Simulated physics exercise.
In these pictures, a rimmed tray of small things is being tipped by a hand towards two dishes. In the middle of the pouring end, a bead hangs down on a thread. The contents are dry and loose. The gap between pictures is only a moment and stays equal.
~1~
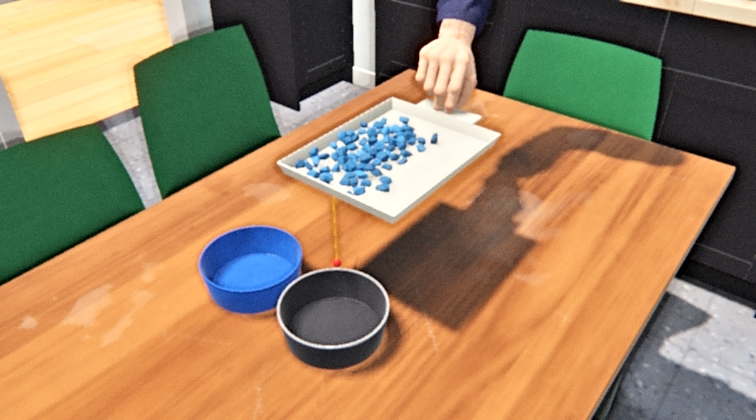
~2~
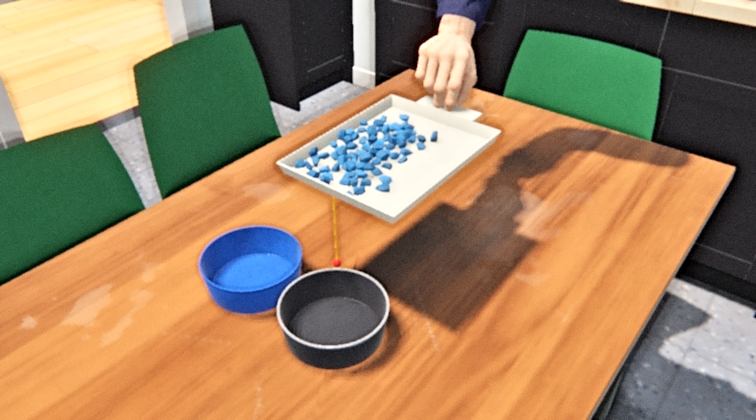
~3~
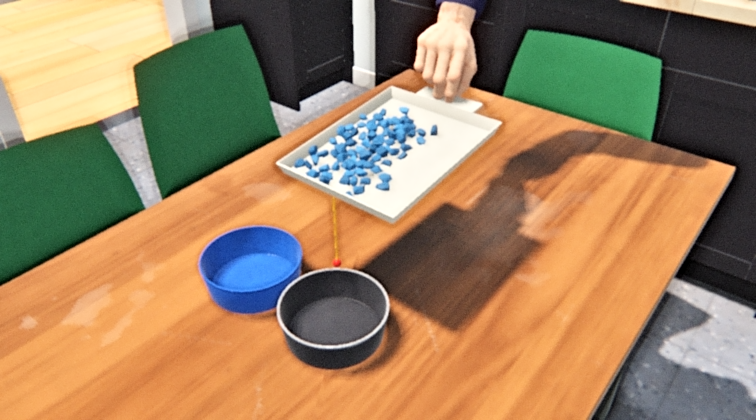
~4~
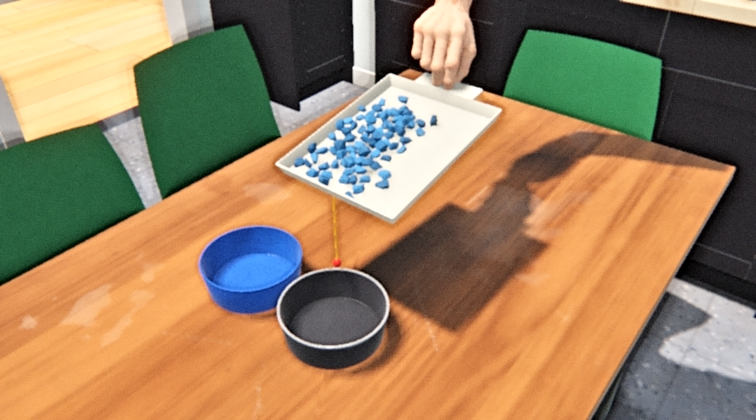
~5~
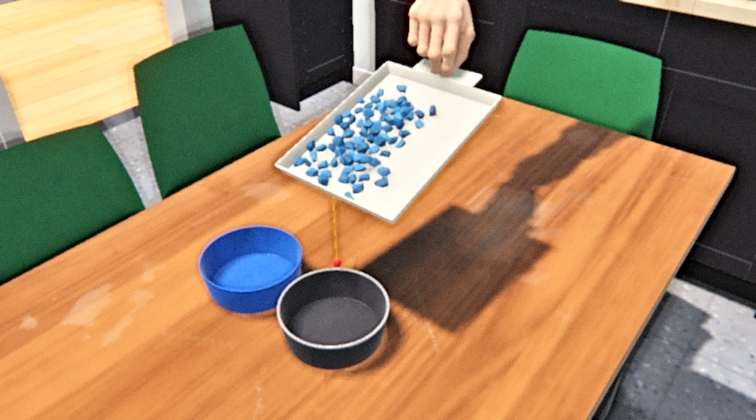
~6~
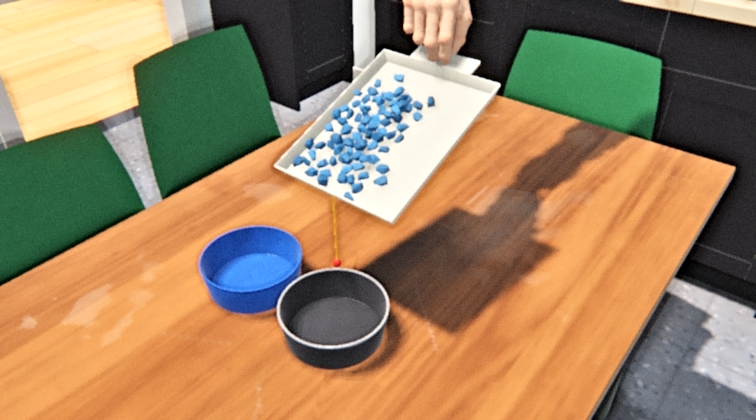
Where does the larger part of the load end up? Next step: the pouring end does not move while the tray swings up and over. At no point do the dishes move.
Oh, the winner here is the right dish, by the look of it.
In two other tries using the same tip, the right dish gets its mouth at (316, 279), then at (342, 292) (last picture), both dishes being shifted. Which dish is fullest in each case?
Case one: The dish at right. Case two: The dish at right.
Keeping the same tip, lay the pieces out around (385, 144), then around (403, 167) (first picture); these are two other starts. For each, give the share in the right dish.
Around 60 then around 80 per cent.
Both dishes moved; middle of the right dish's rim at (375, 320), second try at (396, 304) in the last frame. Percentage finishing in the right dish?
First position: Some 30 %; second position: Some 20 %.
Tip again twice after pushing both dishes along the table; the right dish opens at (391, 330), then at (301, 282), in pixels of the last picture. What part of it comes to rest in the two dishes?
Near 90 % and 60 %.
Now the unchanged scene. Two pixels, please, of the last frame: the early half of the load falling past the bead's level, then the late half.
First close to (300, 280), next close to (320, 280).
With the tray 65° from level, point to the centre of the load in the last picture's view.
I'd put the middle of the pieces at roughly (325, 172).
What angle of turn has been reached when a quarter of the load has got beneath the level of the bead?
Roughly 85°.
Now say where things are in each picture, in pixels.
The first frame shows corners of the pouring end at (284, 162) and (393, 211), level; middle of the load at (368, 149), aquarium stones; left dish at (214, 295); right dish at (296, 349); bead on its thread at (337, 263).
The second frame shows corners of the pouring end at (284, 162) and (393, 212), level; middle of the load at (367, 148).
The third frame shows corners of the pouring end at (283, 162) and (392, 212), tipped barely, level across its low end; middle of the load at (367, 144).
The fourth frame shows corners of the pouring end at (282, 163) and (392, 213), tipped a little, level across its low end; middle of the load at (366, 139).
The fifth frame shows corners of the pouring end at (282, 163) and (391, 214), tipped clearly, level across its low end; middle of the load at (365, 134).
The sixth frame shows corners of the pouring end at (281, 164) and (390, 215), tipped clearly, level across its low end; middle of the load at (363, 129); left dish at (214, 295); right dish at (296, 349).
Soon, tray tipped steeply; nearly all on the tray; a small part in the air.
A while on, tray tipped past a quarter turn; a small part on the tray; about a third in the right dish; about a quarter in the left dish; a small part outside both; about a quarter in the air.
Towards the end, tray tipped past a quarter turn; about two thirds in the right dish; about a quarter in the left dish; a small part outside both.
Finally, tray tipped past a quarter turn; about two thirds in the right dish; about a quarter in the left dish; a small part outside both.
